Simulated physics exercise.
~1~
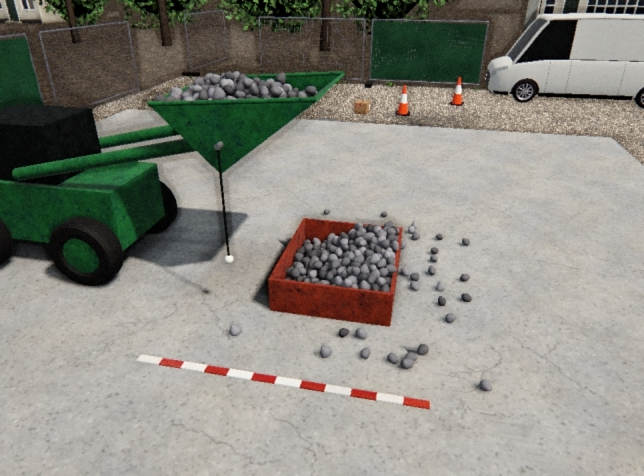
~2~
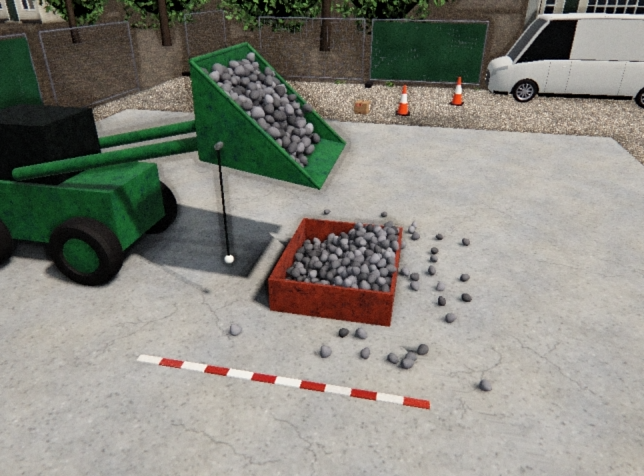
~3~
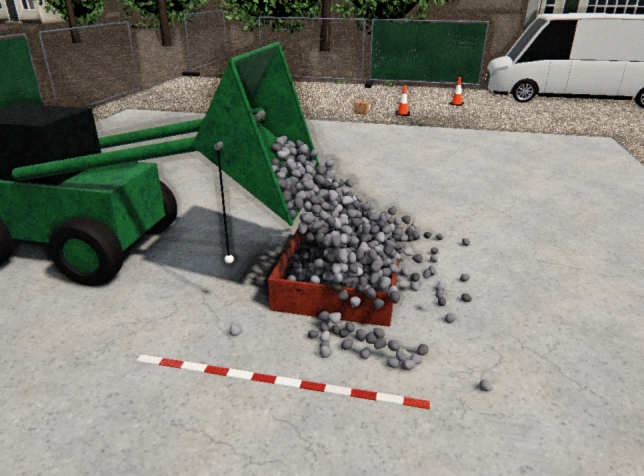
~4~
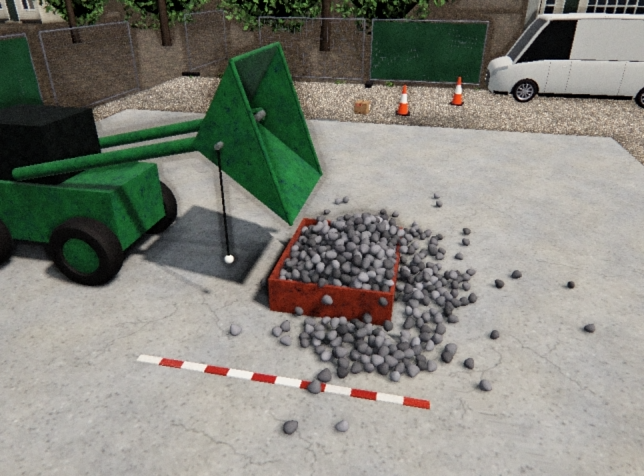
A green loader's raised bucket tipped steadily downward and poured its grey stones onto the heap already in the red bin, until the bin was piled high, many stones had spilled around its front and right side, and the bucket hung tilted and nearly empty.
